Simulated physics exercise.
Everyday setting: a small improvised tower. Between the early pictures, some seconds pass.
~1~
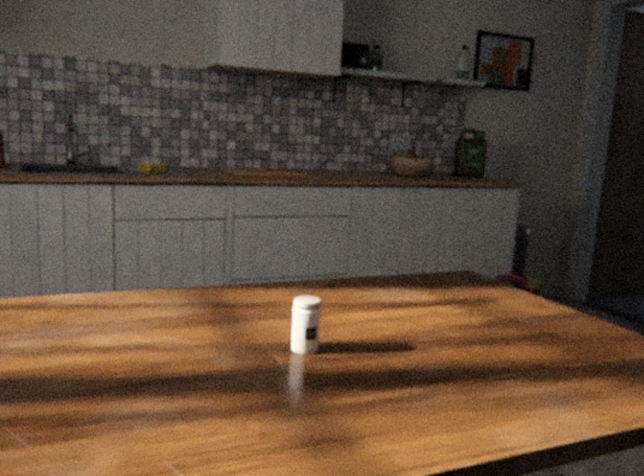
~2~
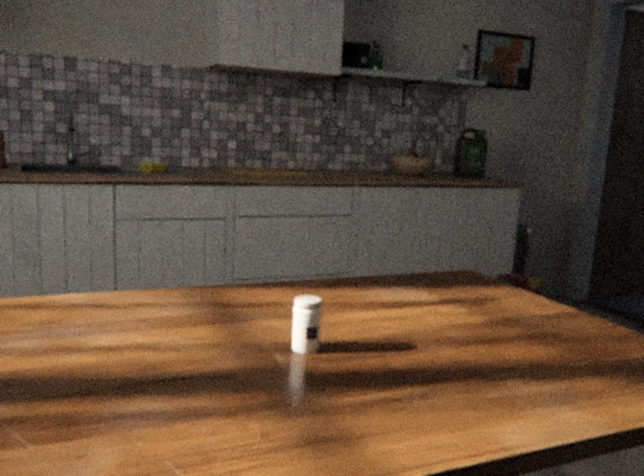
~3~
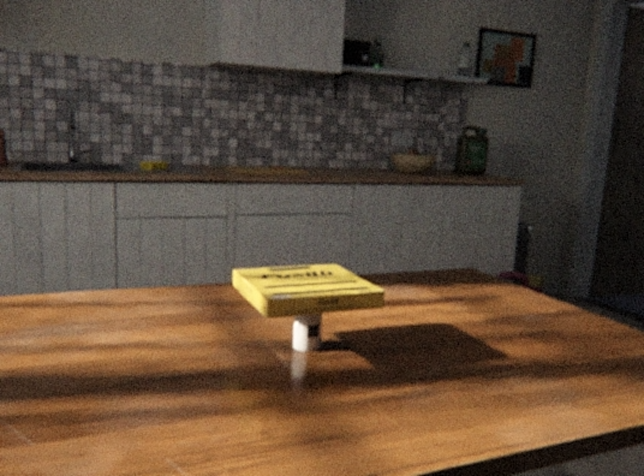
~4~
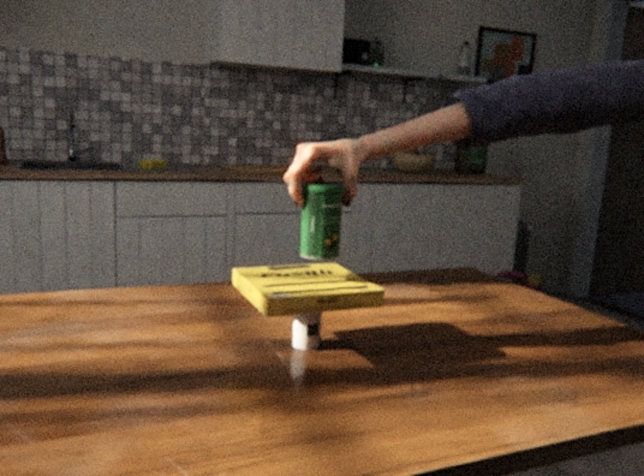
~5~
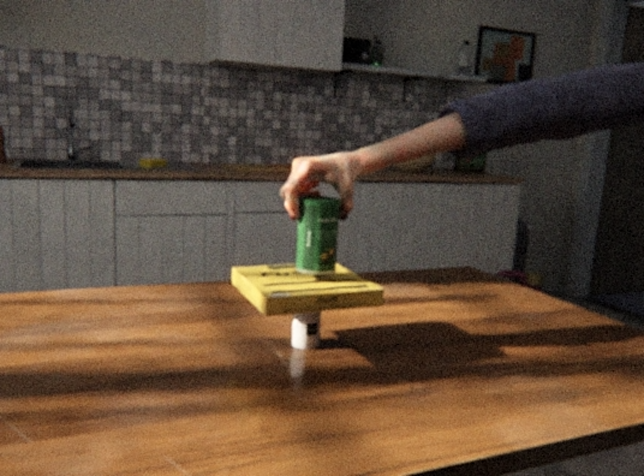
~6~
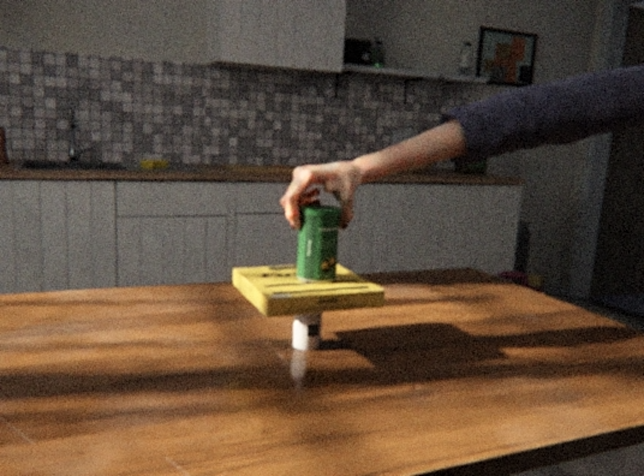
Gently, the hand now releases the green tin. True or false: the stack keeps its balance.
True.
Then, 0.20 s on from there, no change.
Then, 0.40 s on from there, green tin resting near (318, 244).
In the end, all 3 unmoved. At the end, from the last picture's camera, green tin near (318, 244). The stack holds.
